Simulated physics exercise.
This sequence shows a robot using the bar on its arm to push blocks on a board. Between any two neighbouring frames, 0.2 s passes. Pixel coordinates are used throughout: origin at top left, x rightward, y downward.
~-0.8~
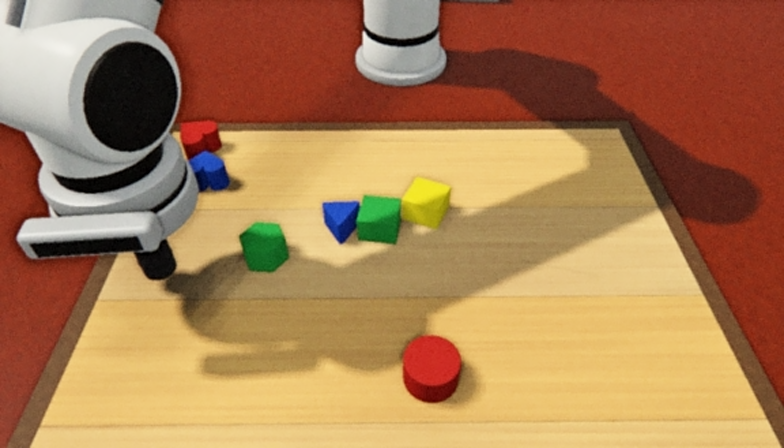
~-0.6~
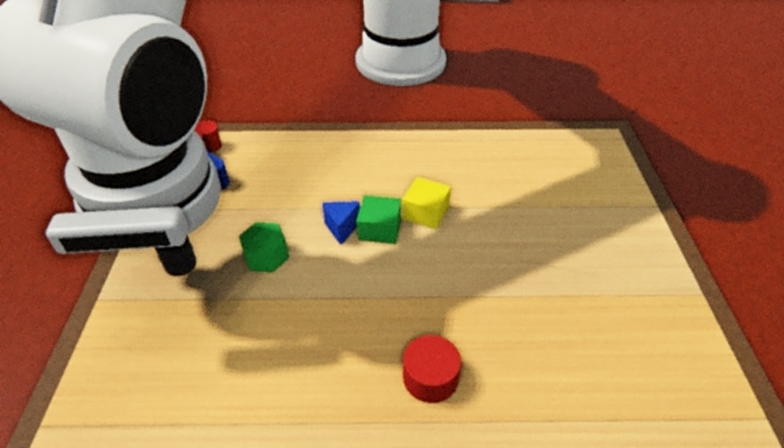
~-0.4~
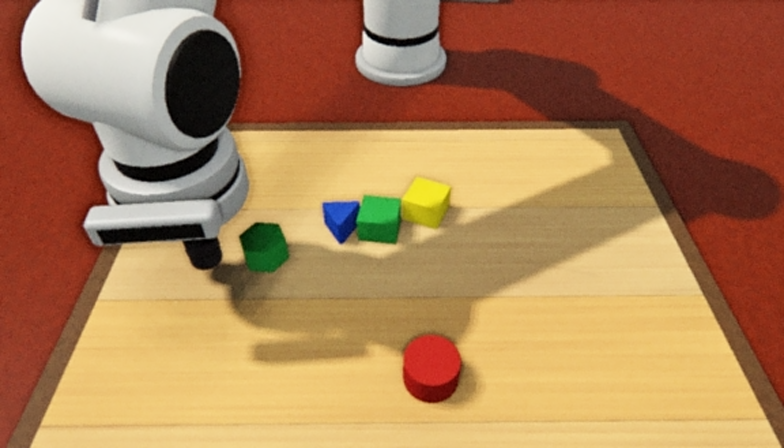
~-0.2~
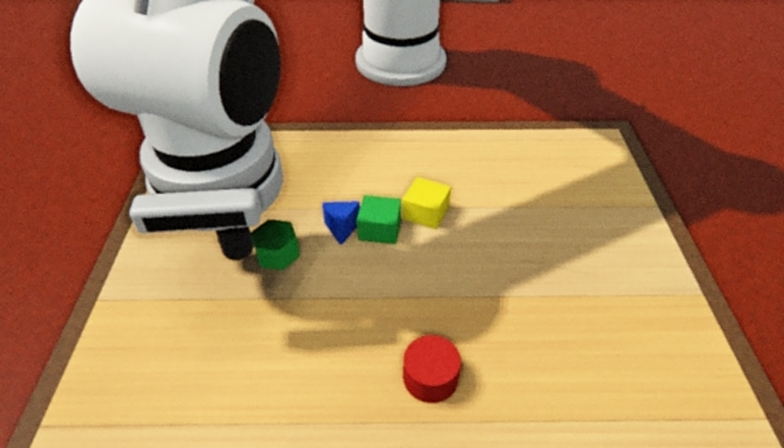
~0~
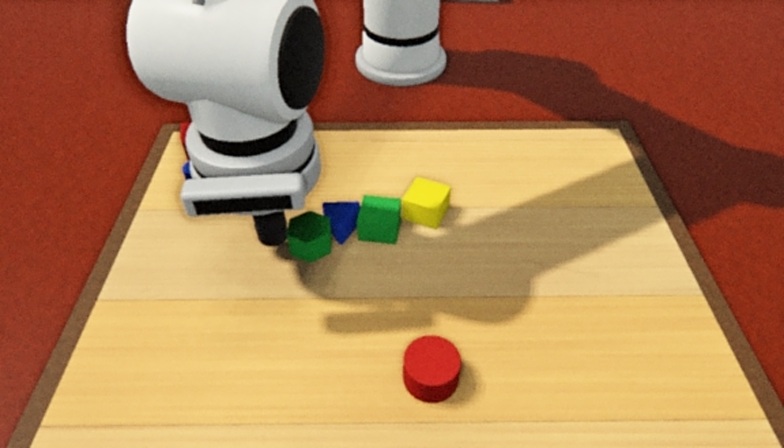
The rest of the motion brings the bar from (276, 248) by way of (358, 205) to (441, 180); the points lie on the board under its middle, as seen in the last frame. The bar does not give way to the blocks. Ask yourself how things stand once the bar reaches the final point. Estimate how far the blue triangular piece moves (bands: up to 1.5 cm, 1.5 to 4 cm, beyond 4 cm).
It will fall in the top band, over 4 cm.
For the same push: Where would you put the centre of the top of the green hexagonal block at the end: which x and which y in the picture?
Near (336, 226).
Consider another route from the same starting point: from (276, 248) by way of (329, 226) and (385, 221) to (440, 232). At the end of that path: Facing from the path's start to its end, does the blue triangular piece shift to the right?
My answer is no.
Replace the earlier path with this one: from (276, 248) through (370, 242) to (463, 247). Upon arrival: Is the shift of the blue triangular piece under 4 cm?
Yes, it checks out.
On the path given first. One third of the way, bar (330, 206); green hexagonal block (336, 226), turned 30° clockwise; blue triangular piece (357, 194); green square block (383, 208), turned 15° clockwise; yellow square block (431, 193).
Two thirds of the way, bar (386, 184); green hexagonal block (336, 226), turned 30° clockwise; blue triangular piece (411, 172), turned 25° clockwise; green square block (385, 209), turned 25° clockwise; yellow square block (432, 193), turned 15° anticlockwise.
At the end, bar (442, 169); green hexagonal block (336, 226), turned 30° clockwise; blue triangular piece (467, 158), turned 30° clockwise; green square block (385, 209), turned 25° clockwise; yellow square block (433, 194), turned 15° anticlockwise.
